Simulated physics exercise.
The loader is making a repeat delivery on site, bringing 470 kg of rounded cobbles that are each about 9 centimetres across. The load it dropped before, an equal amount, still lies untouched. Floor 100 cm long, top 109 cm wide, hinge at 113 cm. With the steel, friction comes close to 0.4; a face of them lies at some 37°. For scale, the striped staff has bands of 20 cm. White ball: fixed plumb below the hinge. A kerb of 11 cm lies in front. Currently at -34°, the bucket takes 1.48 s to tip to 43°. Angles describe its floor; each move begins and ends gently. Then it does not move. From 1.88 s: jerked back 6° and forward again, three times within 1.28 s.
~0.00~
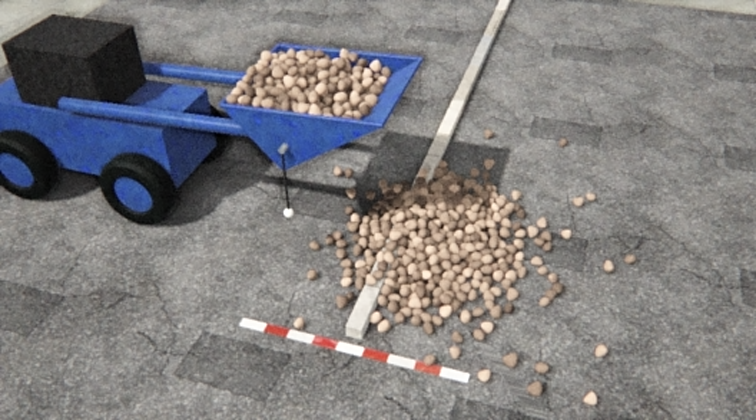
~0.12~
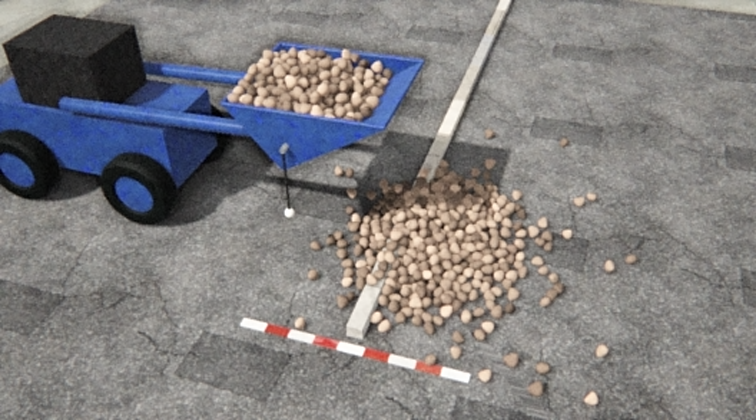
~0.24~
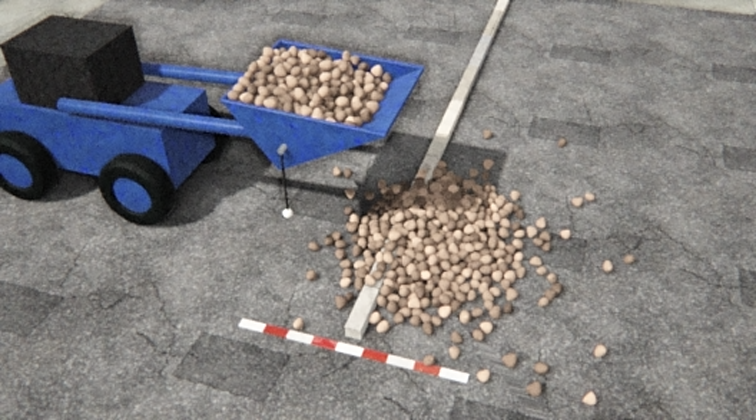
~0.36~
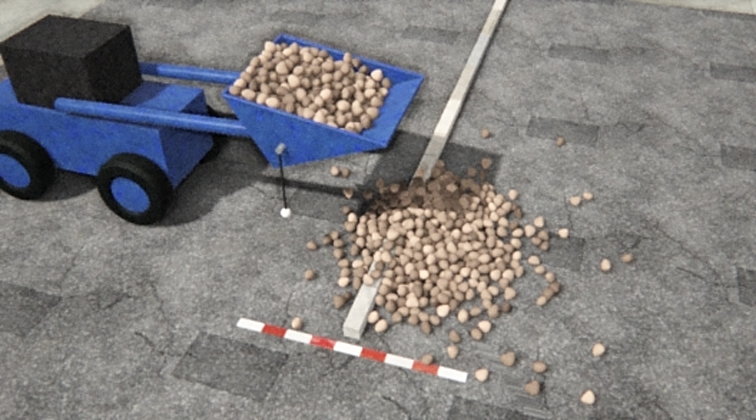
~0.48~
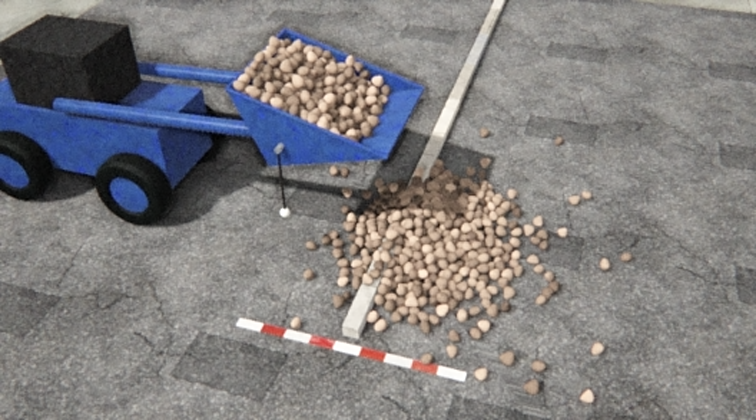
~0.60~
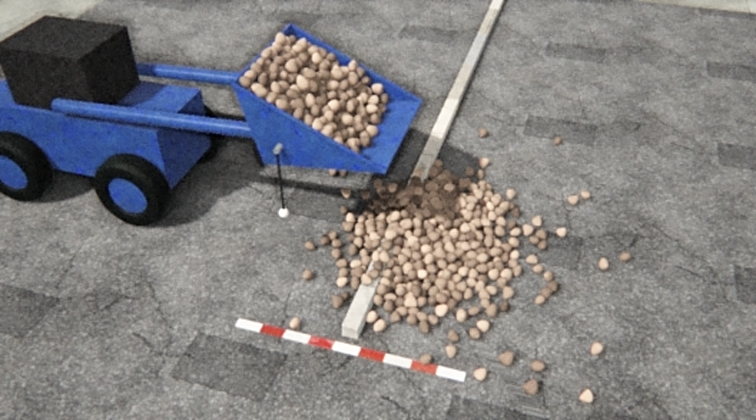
On grey cracked paving, a blue wheeled loader slowly tilting its bucket of rounded cobbles forward beside a heap straddling a pale kerb.
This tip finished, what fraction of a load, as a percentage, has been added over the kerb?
About 47 per cent of a load.
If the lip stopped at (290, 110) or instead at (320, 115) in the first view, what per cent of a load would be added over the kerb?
First place: Roughly 0 %; second place: Roughly 5 %.
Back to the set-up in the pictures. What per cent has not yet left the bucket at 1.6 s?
About 35 per cent.
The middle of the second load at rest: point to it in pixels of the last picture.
(396, 219).
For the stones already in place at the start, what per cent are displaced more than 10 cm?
Roughly 10 per cent of them.
After 1.1 s the floor is at 31°; in per cent of one load, 99 in the bucket, 23 on this side of the kerb, 79 over the kerb; the foremost stones are at (586, 266).
After 1.6 s the floor is at 43°; in per cent of one load, 36 in the bucket, 64 on this side of the kerb, 99 over the kerb; the foremost stones are at (586, 266).
After 3.6 s the floor is at 43°; in per cent of one load, 0 in the bucket, 74 on this side of the kerb, 126 over the kerb; the foremost stones are at (586, 273).
After 6.3 s the floor is at 43°; in per cent of one load, 0 in the bucket, 74 on this side of the kerb, 126 over the kerb; the foremost stones are at (586, 273). Net gain over the kerb, 47.
